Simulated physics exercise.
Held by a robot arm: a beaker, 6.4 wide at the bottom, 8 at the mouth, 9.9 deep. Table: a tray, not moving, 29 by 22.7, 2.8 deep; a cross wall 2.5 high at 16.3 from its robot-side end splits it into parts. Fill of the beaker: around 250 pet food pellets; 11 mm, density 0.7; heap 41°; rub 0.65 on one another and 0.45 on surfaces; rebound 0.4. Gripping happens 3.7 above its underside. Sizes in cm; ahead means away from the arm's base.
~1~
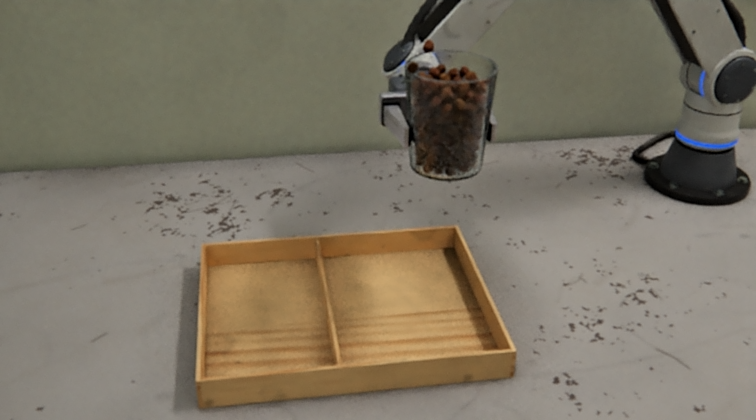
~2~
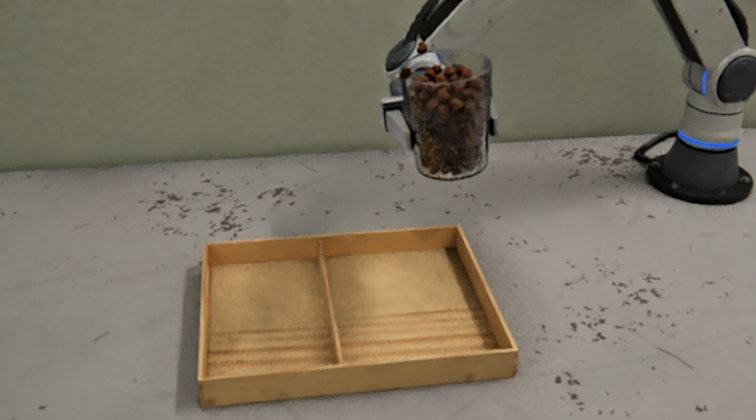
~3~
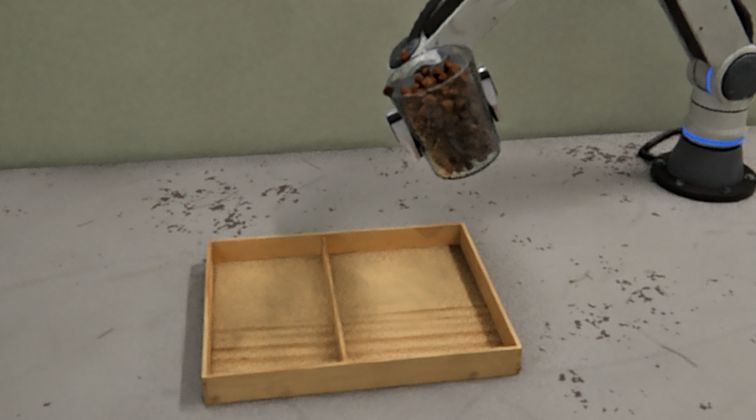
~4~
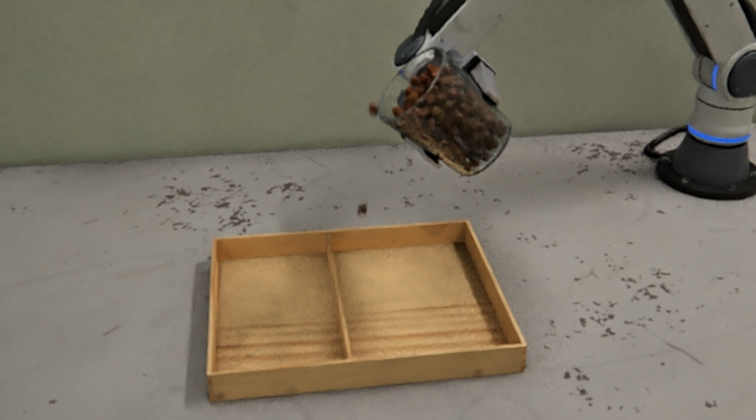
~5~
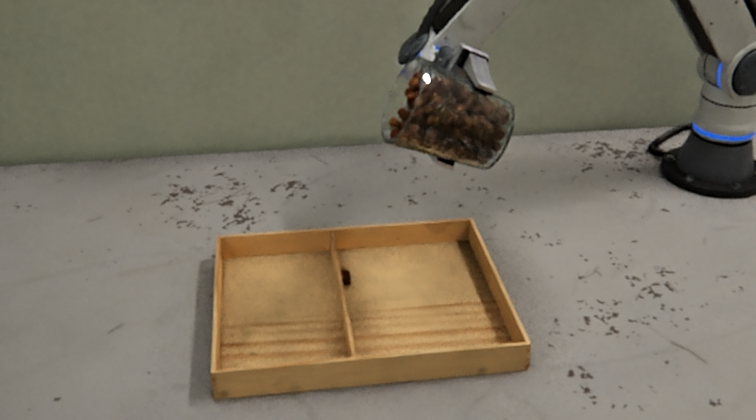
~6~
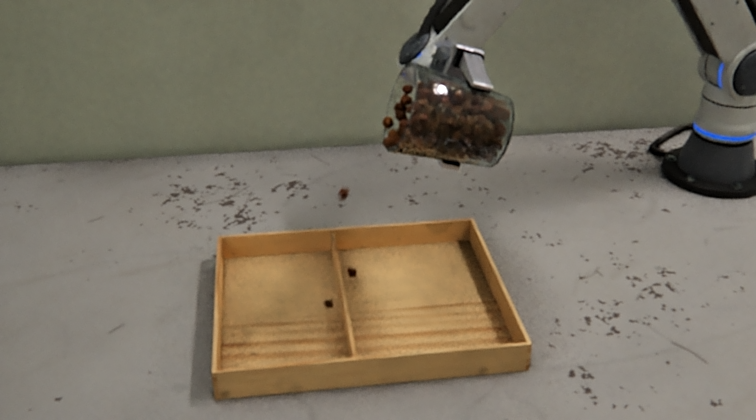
Above a divided wooden tray, a robot arm tilts a clear beaker, dropping a few brown pellets.
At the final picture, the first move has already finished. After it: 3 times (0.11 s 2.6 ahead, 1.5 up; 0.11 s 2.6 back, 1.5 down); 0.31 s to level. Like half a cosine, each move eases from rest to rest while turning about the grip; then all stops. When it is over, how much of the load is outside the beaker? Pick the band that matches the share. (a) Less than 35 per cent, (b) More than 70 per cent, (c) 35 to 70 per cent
c.
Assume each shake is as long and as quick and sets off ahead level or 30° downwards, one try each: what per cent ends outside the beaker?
Result: Approx. 35 % and 20 %, one try each.
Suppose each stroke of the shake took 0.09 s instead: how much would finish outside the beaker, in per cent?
Then about 65 per cent.
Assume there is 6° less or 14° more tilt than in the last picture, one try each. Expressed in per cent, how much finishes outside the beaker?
40 and 85 percent.
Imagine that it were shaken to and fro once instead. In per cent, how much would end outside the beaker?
Result: Approximately 30 per cent.
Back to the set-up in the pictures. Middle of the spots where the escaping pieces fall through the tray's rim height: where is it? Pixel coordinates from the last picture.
Centre: About (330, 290).
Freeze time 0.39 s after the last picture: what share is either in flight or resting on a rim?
Some 5 per cent.
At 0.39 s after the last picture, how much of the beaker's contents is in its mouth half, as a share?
Mouth half share: Roughly 70 %.
Then, 0.39 s after the last picture, tilted 72° forward, highest piece 24 above the table; 186 in the beaker, 35 in the far-side part, 20 in the robot-side part, 13 in flight or on a rim.
Then, 0.78 s after the last picture, tilted 50° forward, highest piece 23 above the table; 115 in the beaker, 81 in the far-side part, 52 in the robot-side part, 6 in flight or on a rim.
Then, 1.17 s after the last picture, level, highest piece 23 above the table; 115 in the beaker, 85 in the far-side part, 54 in the robot-side part.
Then, 2.22 s after the last picture, level, highest piece 23 above the table; 115 in the beaker, 85 in the far-side part, 54 in the robot-side part.
Final count, 115 in the beaker, 85 in the far-side part, 54 in the robot-side part. That is 55 % outside the beaker.
